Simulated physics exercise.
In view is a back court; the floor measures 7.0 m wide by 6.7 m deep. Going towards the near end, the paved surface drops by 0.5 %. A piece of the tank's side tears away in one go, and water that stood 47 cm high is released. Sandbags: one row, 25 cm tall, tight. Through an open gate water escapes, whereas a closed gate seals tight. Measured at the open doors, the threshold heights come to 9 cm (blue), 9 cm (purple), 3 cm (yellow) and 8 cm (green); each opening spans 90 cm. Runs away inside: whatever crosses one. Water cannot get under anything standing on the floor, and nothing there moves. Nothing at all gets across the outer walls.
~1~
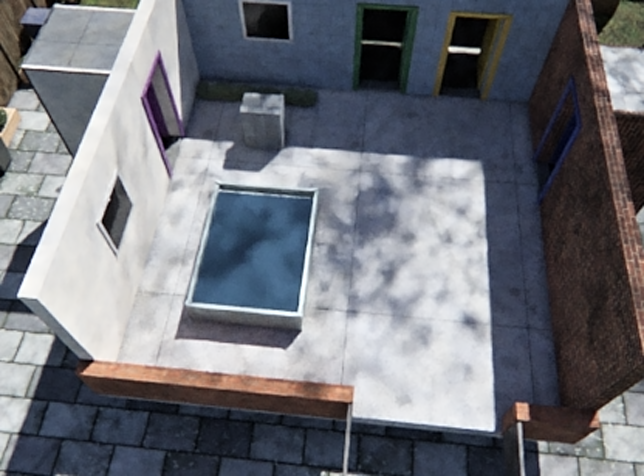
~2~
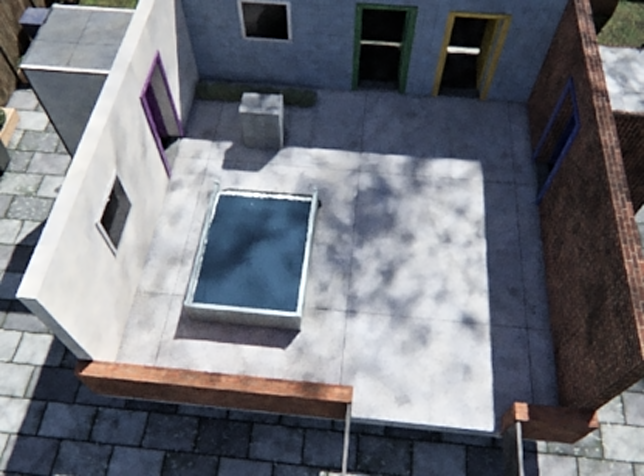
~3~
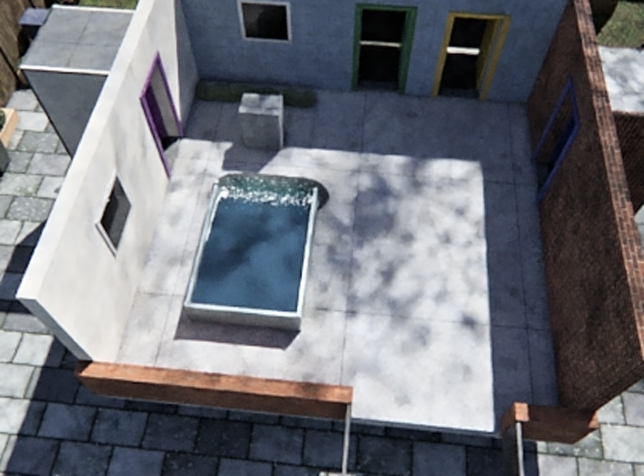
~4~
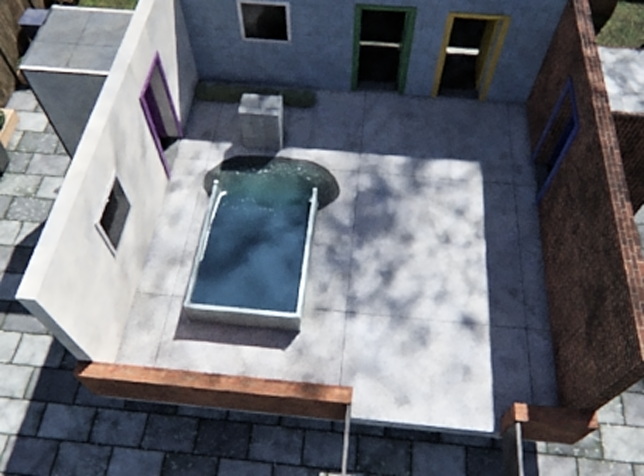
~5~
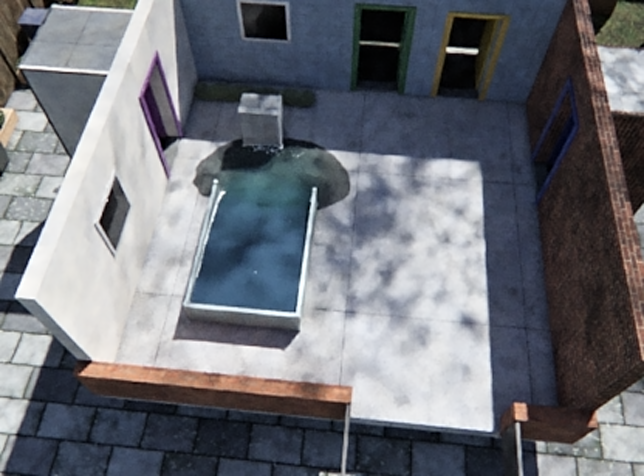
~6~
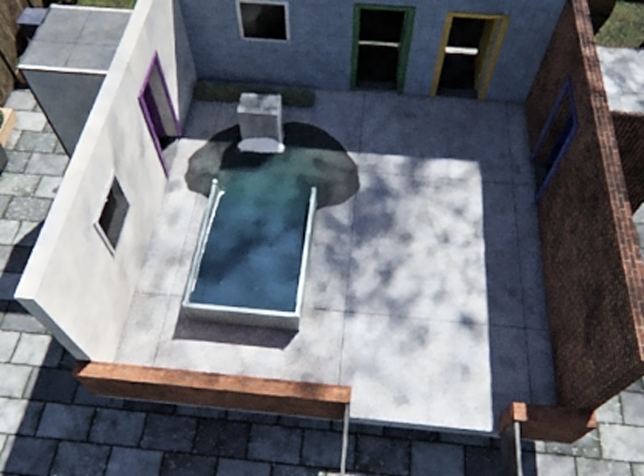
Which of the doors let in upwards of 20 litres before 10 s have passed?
At the end, at the blue door the inflow will be within bounds. At the purple door the inflow will be out of bounds. At the yellow door the inflow will be out of bounds. At the green door the inflow will be out of bounds.
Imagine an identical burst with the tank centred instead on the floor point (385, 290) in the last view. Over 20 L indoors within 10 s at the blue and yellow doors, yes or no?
Blue: Within limit; yellow: Too much.
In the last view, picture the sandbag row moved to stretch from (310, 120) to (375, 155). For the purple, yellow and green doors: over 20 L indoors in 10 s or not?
Doors: Purple exceeds / yellow stays under / green stays under.
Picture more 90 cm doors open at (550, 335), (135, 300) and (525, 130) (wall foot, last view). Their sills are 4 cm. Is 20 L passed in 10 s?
Well, the first is on the low side, the second is on the low side, and the third is on the high side.
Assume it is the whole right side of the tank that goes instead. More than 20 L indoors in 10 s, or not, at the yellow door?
Yellow: Exceeds.
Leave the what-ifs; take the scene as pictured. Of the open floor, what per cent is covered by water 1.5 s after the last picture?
25 %.
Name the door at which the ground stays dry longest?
The blue door is last.
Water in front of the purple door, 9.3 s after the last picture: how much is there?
The depth there is around 5.0 cm.
Then, 0.7 s after the last picture water covers 20 % of the floor and is deepest (31 cm) near (266, 157); blue door not reached, purple door 3 cm at the sill, 0 L in, yellow door not reached, green door not reached.
Then, 1.5 s after the last picture water covers 25 % of the floor and is deepest (30 cm) near (267, 150); blue door not reached, purple door 12 cm at the sill, 4 L in, yellow door not reached, green door 16 cm at the sill, 3 L in.
Then, 2.8 s after the last picture water covers 35 % of the floor and is deepest (20 cm) near (199, 138); blue door not reached, purple door 17 cm at the sill, 49 L in, yellow door 8 cm at the sill, 3 L in, green door 16 cm at the sill, 41 L in.
Then, 5.3 s after the last picture water covers 55 % of the floor and is deepest (15 cm) near (222, 82); blue door 8 cm at the sill, 0 L in, purple door 9 cm at the sill, 95 L in, yellow door 5 cm at the sill, 21 L in, green door 6 cm at the sill, 71 L in.
Then, 9.3 s after the last picture water covers 85 % of the floor and is deepest (11 cm) near (558, 422); blue door 6 cm at the sill, 1 L in, purple door 5 cm at the sill, 96 L in, yellow door 6 cm at the sill, 45 L in, green door 4 cm at the sill, 72 L in.
